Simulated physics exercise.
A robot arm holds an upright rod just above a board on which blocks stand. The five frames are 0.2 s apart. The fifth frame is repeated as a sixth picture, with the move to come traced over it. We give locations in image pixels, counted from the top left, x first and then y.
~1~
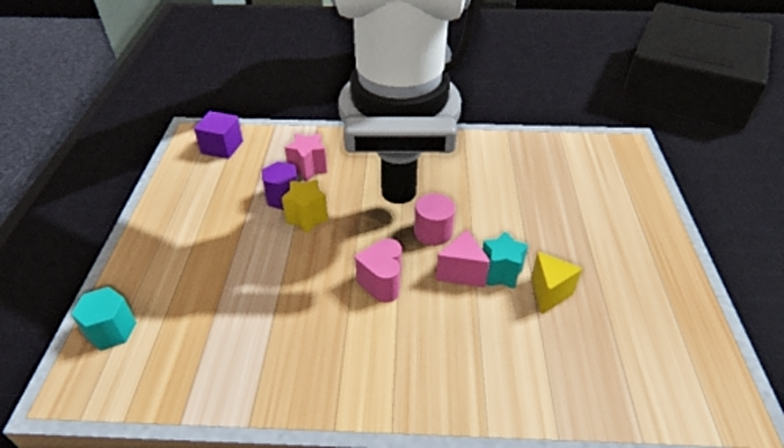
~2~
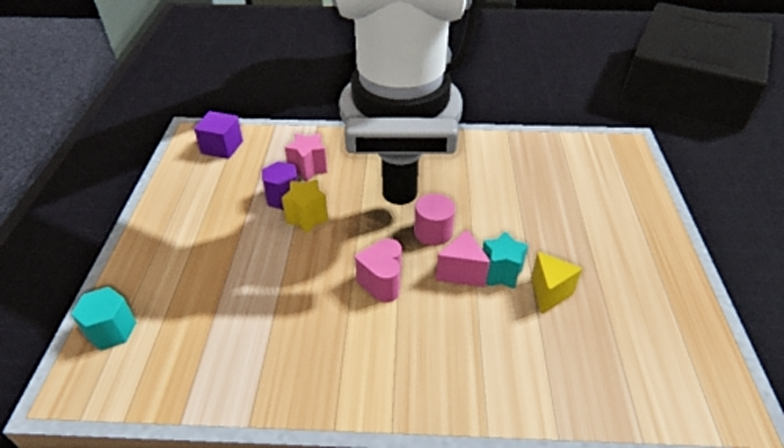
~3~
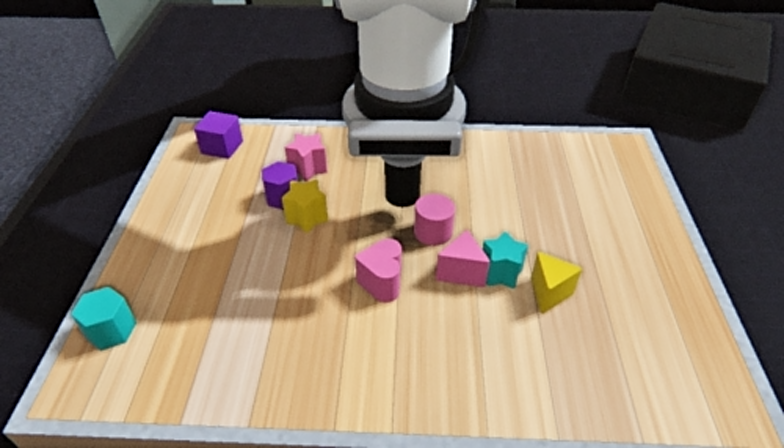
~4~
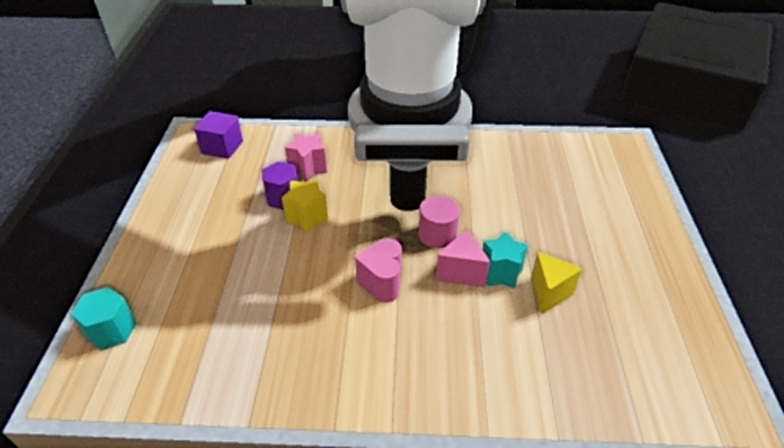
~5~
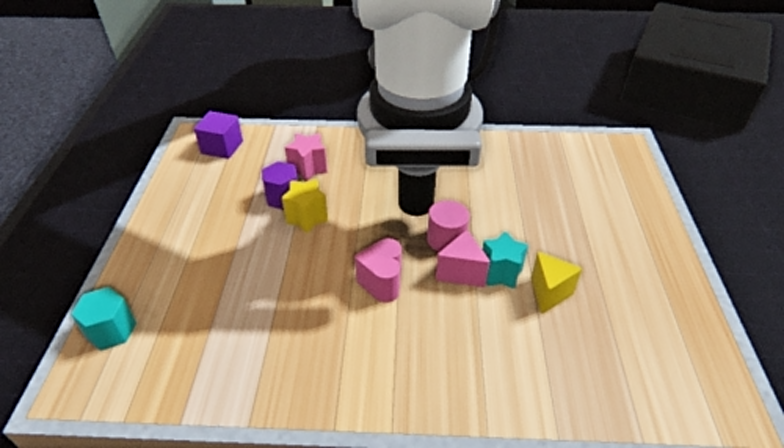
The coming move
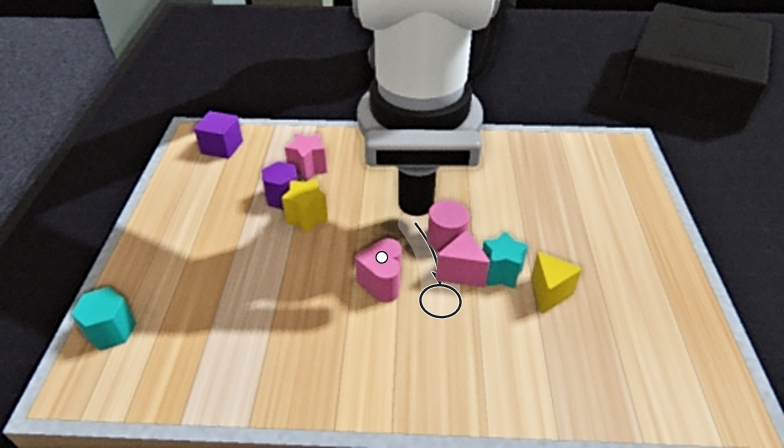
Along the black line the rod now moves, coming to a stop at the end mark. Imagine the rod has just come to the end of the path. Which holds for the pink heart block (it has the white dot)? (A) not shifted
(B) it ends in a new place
A.
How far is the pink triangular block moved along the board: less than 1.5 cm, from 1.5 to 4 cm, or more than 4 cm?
Overall it shifts between 1.5 and 4 cm.
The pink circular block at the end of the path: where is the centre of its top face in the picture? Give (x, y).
By then it is at (478, 231).
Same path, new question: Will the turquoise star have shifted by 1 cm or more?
Yes
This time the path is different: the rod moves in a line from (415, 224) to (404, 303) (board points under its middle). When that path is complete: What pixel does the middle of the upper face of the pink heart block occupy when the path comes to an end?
If I read the scene right, the answer is (357, 286).
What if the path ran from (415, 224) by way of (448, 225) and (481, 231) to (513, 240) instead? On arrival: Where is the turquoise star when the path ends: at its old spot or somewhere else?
Moved away.
Drawn move, from (415, 224) through (430, 246) and (439, 272) to (440, 301); the dot is on the pink heart block.
On the path given first. One third of the way, rod (432, 227); pink circular block (472, 226); pink triangular block (476, 253), turned 45° clockwise; turquoise star (518, 252), turned 15° anticlockwise.
Two thirds of the way, rod (441, 253); pink circular block (478, 231); pink triangular block (482, 262), turned 20° clockwise; turquoise star (521, 254), turned 20° anticlockwise.
At the end, rod (442, 282); pink heart block still; pink circular block (478, 231); pink triangular block (482, 273), turned 30° anticlockwise; turquoise star (521, 254), turned 20° anticlockwise.
